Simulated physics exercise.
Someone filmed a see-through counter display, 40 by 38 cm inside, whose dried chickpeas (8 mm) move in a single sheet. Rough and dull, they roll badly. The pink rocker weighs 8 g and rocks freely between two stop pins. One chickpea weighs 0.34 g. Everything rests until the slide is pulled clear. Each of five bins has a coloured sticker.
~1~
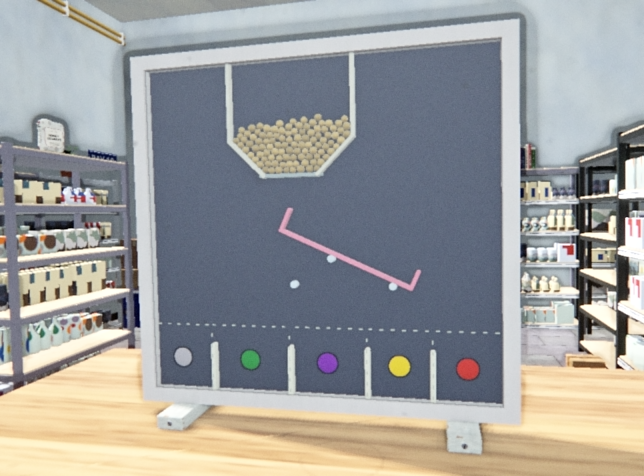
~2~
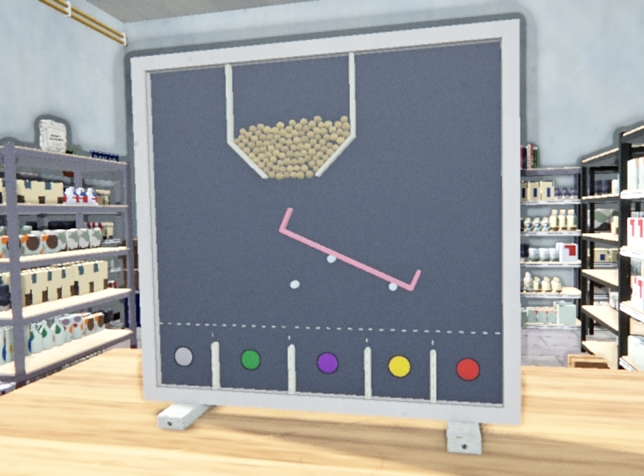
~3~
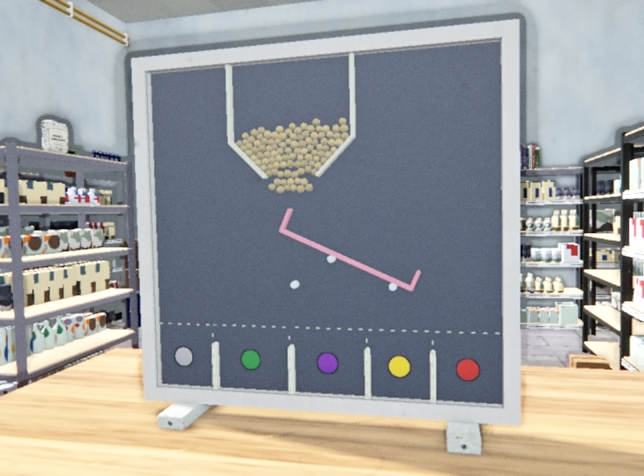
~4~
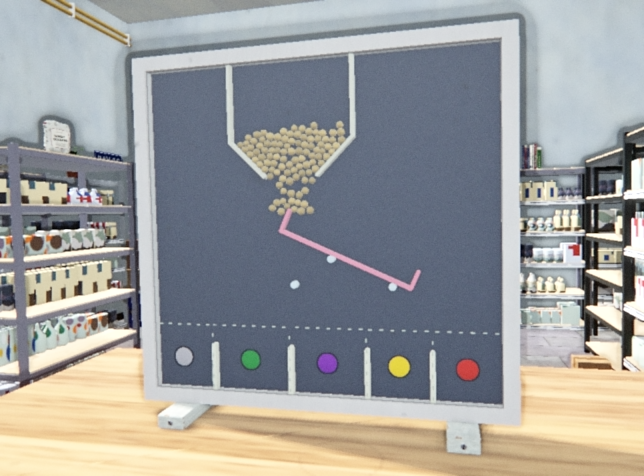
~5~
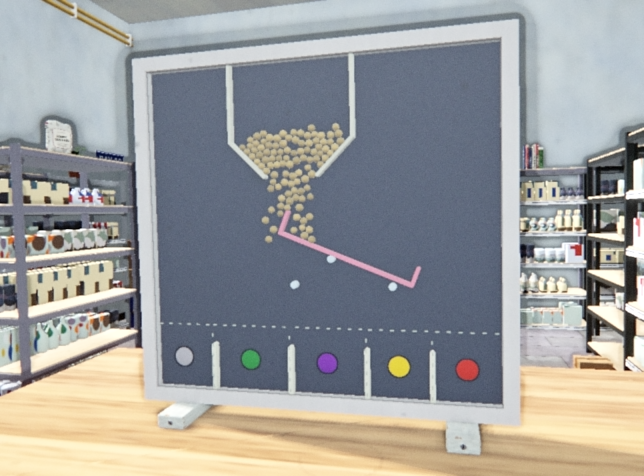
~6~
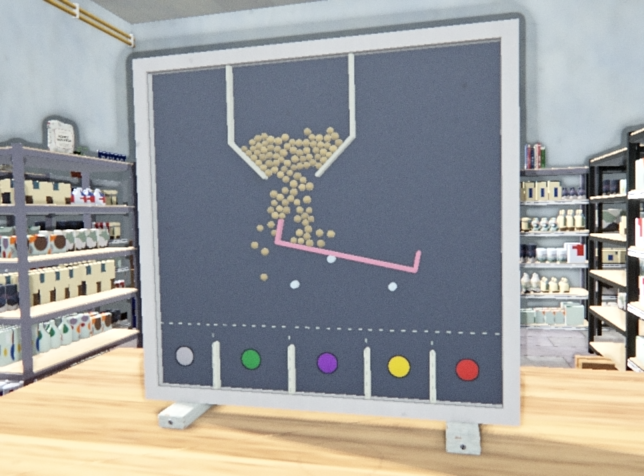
The clip opens on a framed display holding tan chickpeas in a funnel above a slanted pink rocker and five bins with coloured stickers. The funnel's bottom clears and chickpeas drop onto the rocker's raised left end, some slipping past its left side, and then the rocker swings to a shallower slope.
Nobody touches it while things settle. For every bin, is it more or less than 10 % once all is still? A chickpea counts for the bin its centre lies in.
Red bin: Less; purple bin: Less; green bin: More; yellow bin: Less; grey bin: More than 10 %.
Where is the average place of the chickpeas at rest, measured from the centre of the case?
Some 7 cm left and 11 cm below.
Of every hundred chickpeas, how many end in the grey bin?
Roughly 15 per cent.
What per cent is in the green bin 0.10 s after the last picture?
Some 5 per cent.
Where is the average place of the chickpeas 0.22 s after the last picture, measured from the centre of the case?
About 4 cm left and 4 cm below.
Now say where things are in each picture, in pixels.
In the first picture, about 100 chickpeas; chickpeas' middle (295, 145); pink rocker (332, 259) tilted 24°; red (468, 369), purple (328, 363), green (251, 360), yellow (400, 366), grey (183, 357); slide (262, 176) to (321, 174).
In the second picture, chickpeas' middle (294, 148); 1 out, lowest chickpea (301, 175).
In the third picture, chickpeas' middle (288, 151); 11 out, lowest chickpea (280, 190).
In the fourth picture, chickpeas' middle (295, 160); 21 out, lowest chickpea (281, 212); pink rocker (332, 259) tilted 24°.
In the fifth picture, chickpeas' middle (290, 164); 33 out, lowest chickpea (312, 240).
In the sixth picture, chickpeas' middle (290, 173); 41 out, lowest chickpea (264, 277); pink rocker (331, 259) tilted 12°; wall ends (216, 344), (291, 348), (367, 351), (433, 354), (229, 64) to (265, 177), (318, 175) to (351, 52).
Then, 0.10 s after the last picture, green 5 %; pink rocker left end down 34°.
Then, 0.22 s after the last picture, green 15 %; pink rocker left end down 34°.
Then, 0.45 s after the last picture, green 40 %, grey 15 %; pink rocker left end down 34°.
At rest 1.4 s after the last picture, red 0 %, purple 0 %, green 45 %, yellow 0 %, grey 15 %, elsewhere 40 %; pink rocker left end down 34°.
